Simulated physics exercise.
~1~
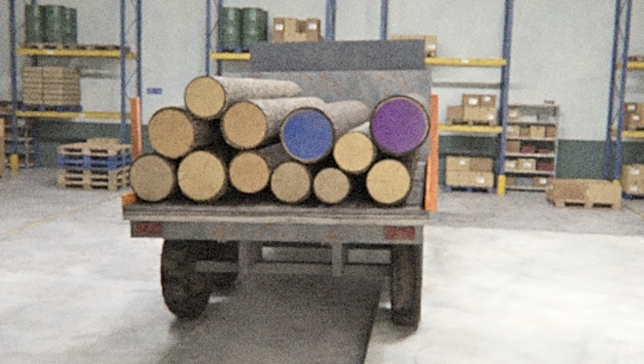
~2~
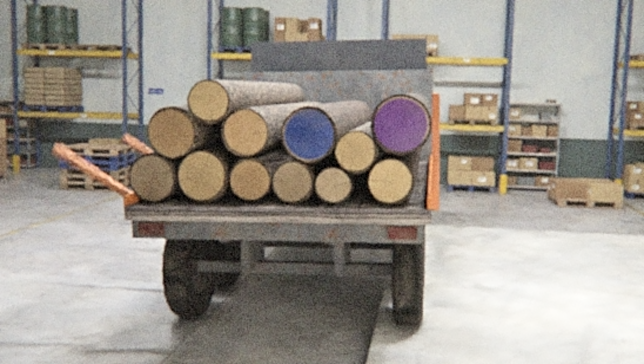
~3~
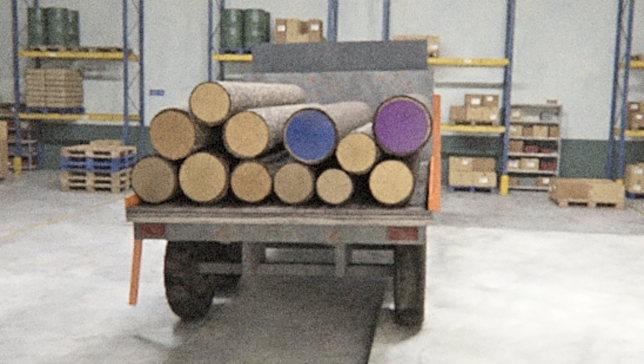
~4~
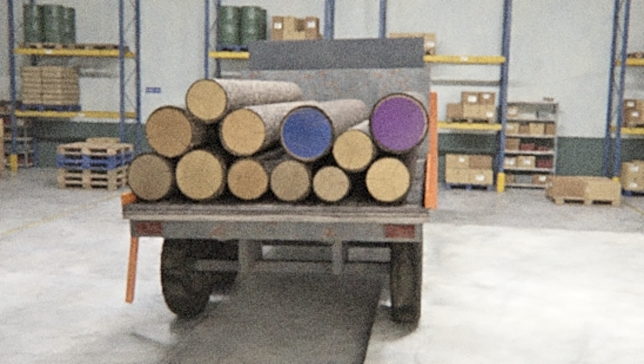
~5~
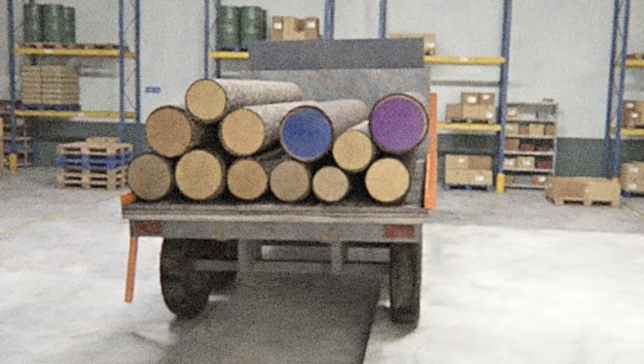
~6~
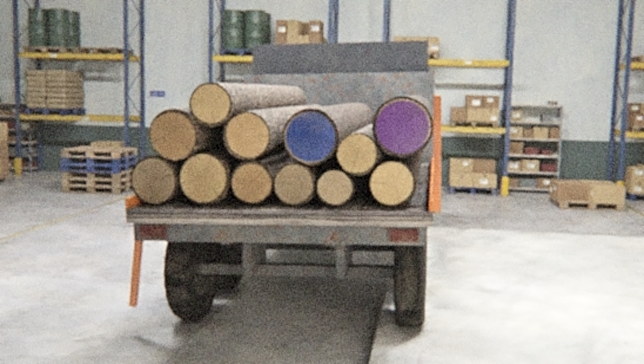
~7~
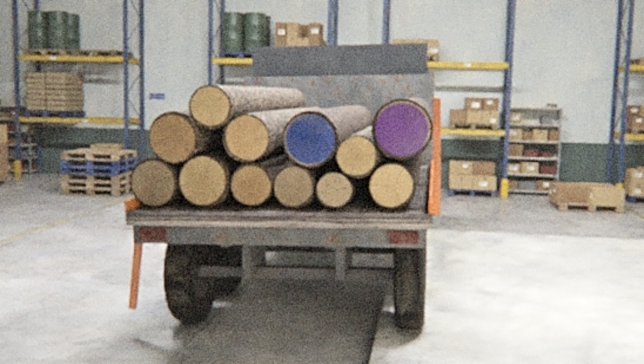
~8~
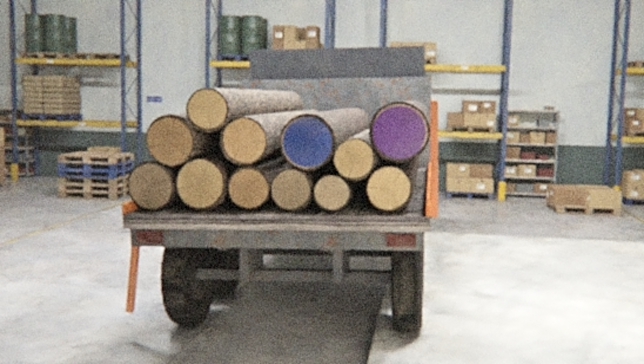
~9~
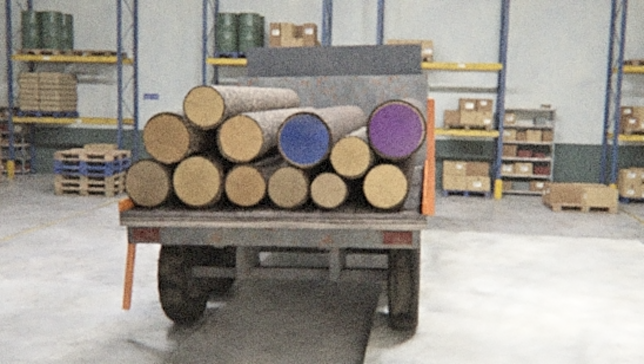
The clip opens on the rear of a flatbed lorry standing in a warehouse, stacked with a dozen logs, one with a blue end and one with a purple end, between orange posts. The post on the left side drops open, swinging outward and down while the right one stays upright. It soon hangs straight below the edge of the deck. The logs hold their places despite the open side, and the view sways slightly. At the end the whole stack still rests on the deck, with the blue and purple logs sitting on top of others and none fallen.
